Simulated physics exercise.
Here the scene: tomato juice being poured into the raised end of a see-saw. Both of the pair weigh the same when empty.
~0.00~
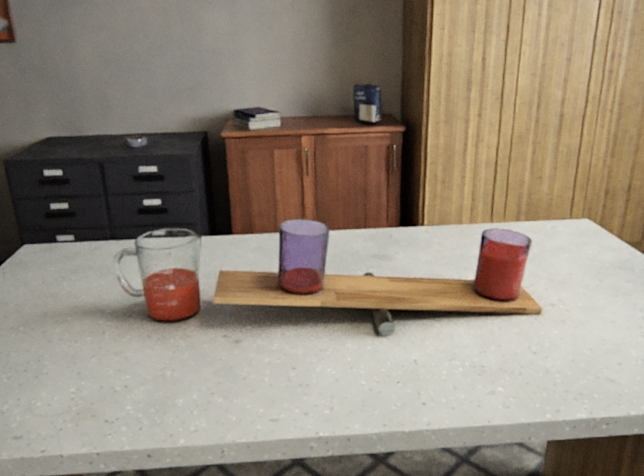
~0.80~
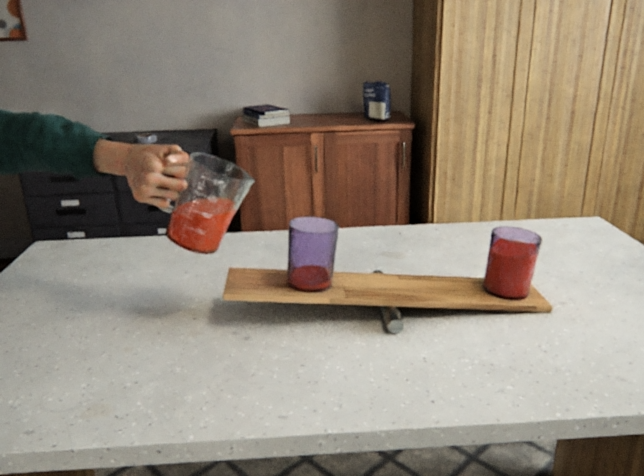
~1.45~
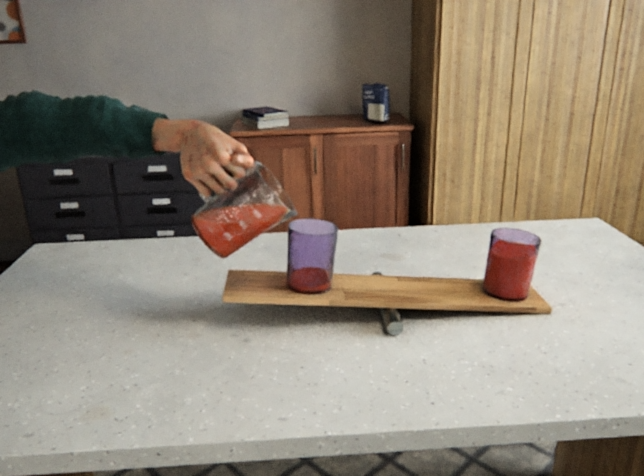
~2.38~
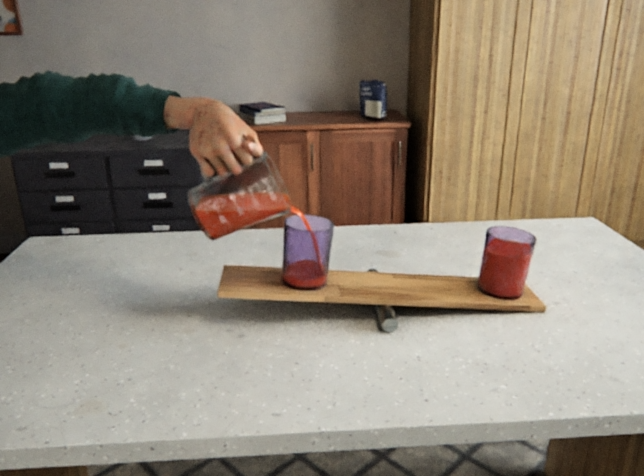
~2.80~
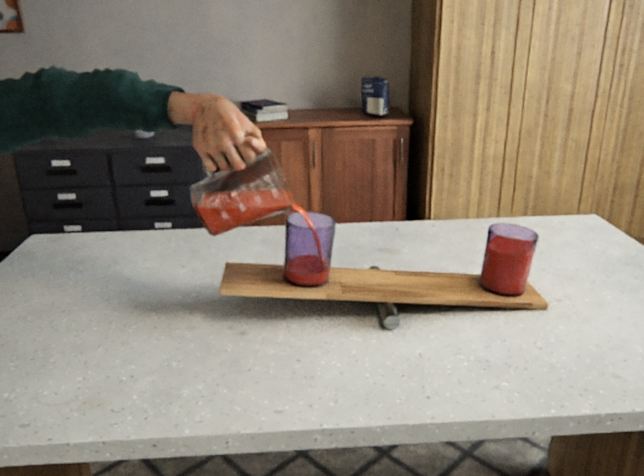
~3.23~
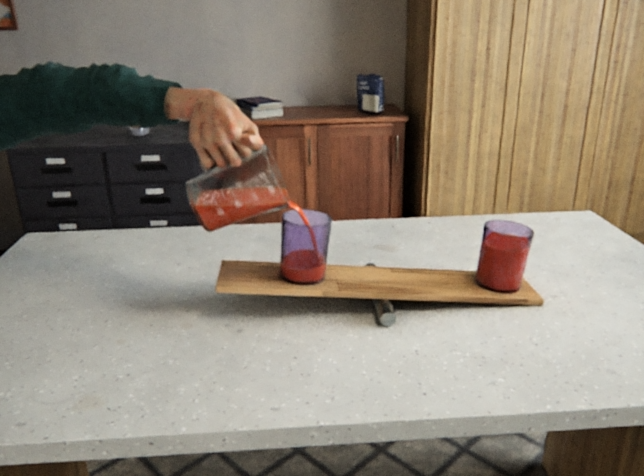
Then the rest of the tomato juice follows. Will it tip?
No.
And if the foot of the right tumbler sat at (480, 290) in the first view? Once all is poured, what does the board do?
No tipping.
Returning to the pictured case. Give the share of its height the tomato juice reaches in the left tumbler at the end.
About 80 per cent of its height.
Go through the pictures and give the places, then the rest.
In the first picture, all is still; jug (170, 274) about half full; left tumbler (303, 255) nearly empty, raised; right tumbler (502, 263) about three quarters full, on the low side.
The second picture shows the hand lifts the jug; round bar (395, 324); left tumbler nearly empty, surface at (310, 276).
In the third picture, the jug is brought over; jug (243, 210) tipped 55° with all of its load; left tumbler (311, 254) nearly empty.
In the fourth picture, a stream runs into the left tumbler; round bar (389, 322); left tumbler nearly empty, surface at (306, 271); right tumbler about three quarters full, surface at (508, 249).
In the fifth picture, a stream runs into the left tumbler; jug (243, 193) tipped 65° with nearly all of its load; left tumbler (309, 248) nearly empty.
In the sixth picture, a stream runs into the left tumbler; round bar (387, 316); left tumbler about a quarter full, surface at (303, 261); right tumbler about three quarters full, surface at (506, 243).
After 6.0 s, the left tumbler is about half full; the board leans as before.
After 8.2 s, the left tumbler is about three quarters full; the board leans as before.
After 10.4 s, the left tumbler is about three quarters full; the board leans as before.
